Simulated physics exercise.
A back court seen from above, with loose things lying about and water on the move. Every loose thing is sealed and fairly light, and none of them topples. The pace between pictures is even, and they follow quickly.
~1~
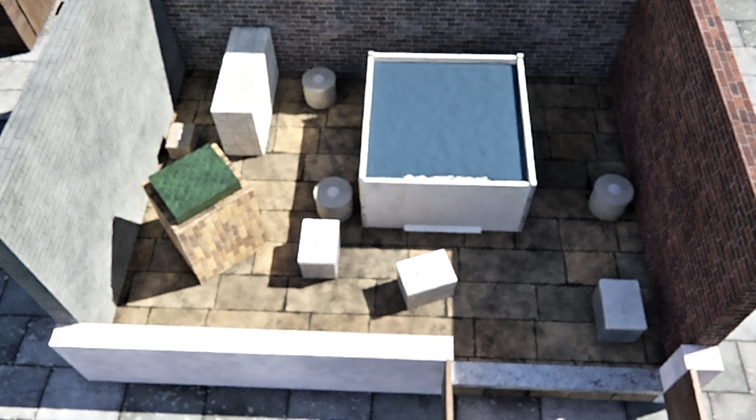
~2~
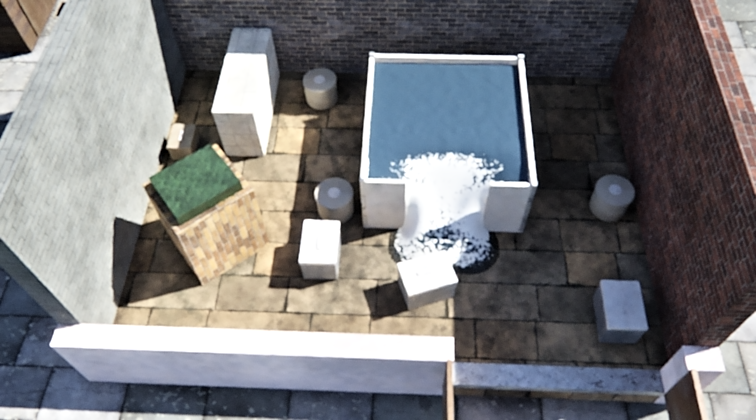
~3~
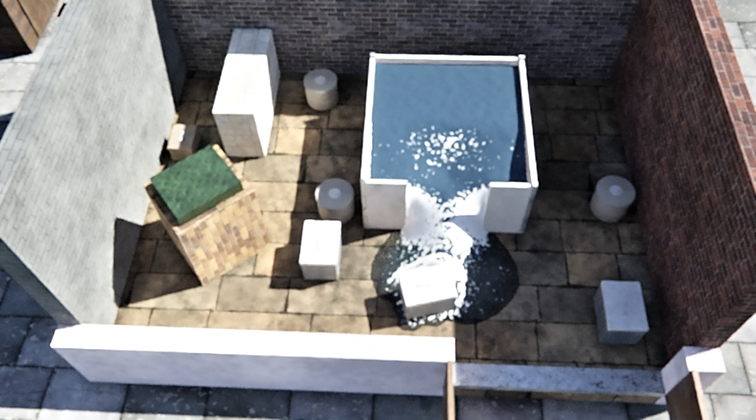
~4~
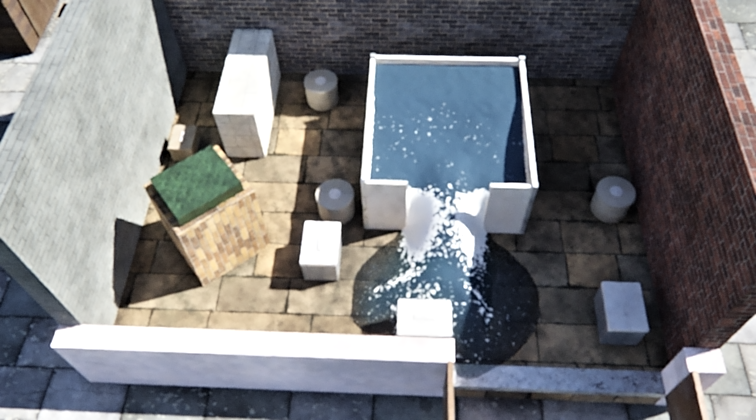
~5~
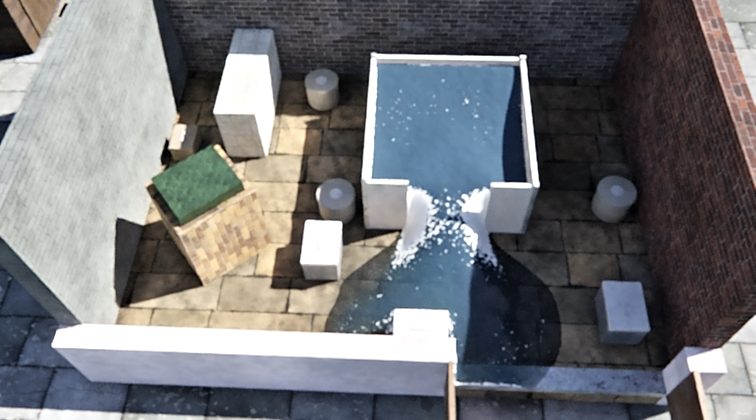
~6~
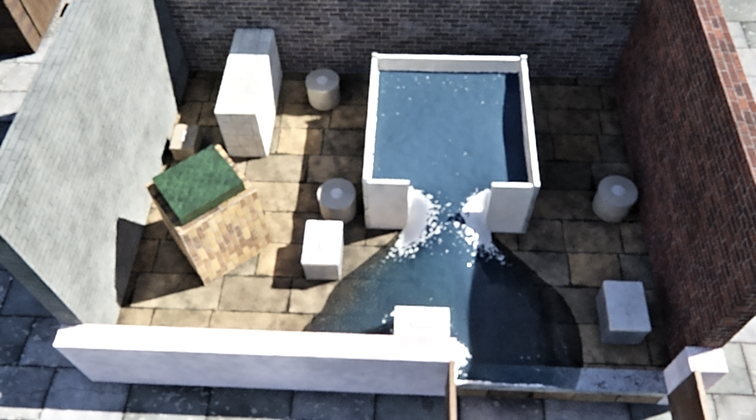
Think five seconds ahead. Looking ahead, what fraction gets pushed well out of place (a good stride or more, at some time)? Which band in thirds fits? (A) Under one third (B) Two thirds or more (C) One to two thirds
A, under one third.
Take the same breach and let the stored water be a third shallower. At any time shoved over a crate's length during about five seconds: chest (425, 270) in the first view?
For that one, it's beyond that distance.
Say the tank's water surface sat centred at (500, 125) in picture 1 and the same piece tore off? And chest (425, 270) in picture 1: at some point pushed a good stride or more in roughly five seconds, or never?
Short version: Went the distance.
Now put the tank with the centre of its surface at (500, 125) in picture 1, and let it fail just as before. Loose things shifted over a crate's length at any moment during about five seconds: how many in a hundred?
Roughly 10 percent of them.
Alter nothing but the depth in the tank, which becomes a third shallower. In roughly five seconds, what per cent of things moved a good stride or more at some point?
30 per cent.
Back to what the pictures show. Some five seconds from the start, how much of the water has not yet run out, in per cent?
I make it 62 per cent.
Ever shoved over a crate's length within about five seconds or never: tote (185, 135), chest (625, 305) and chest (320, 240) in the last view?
Working through them in turn, I get shoved clear, never that far off, then never that far off.
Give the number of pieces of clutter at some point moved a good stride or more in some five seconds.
That works out to 2.
A moment on, 1 of 7 are well off their spots; 1 afloat.
Next, 1 of 7 are well off their spots; 1 afloat.
Later, 1 of 7 are well off their spots; 1 afloat.
In the end, 2 of 7 are well off their spots, and 2 have been at some point; 2 afloat.
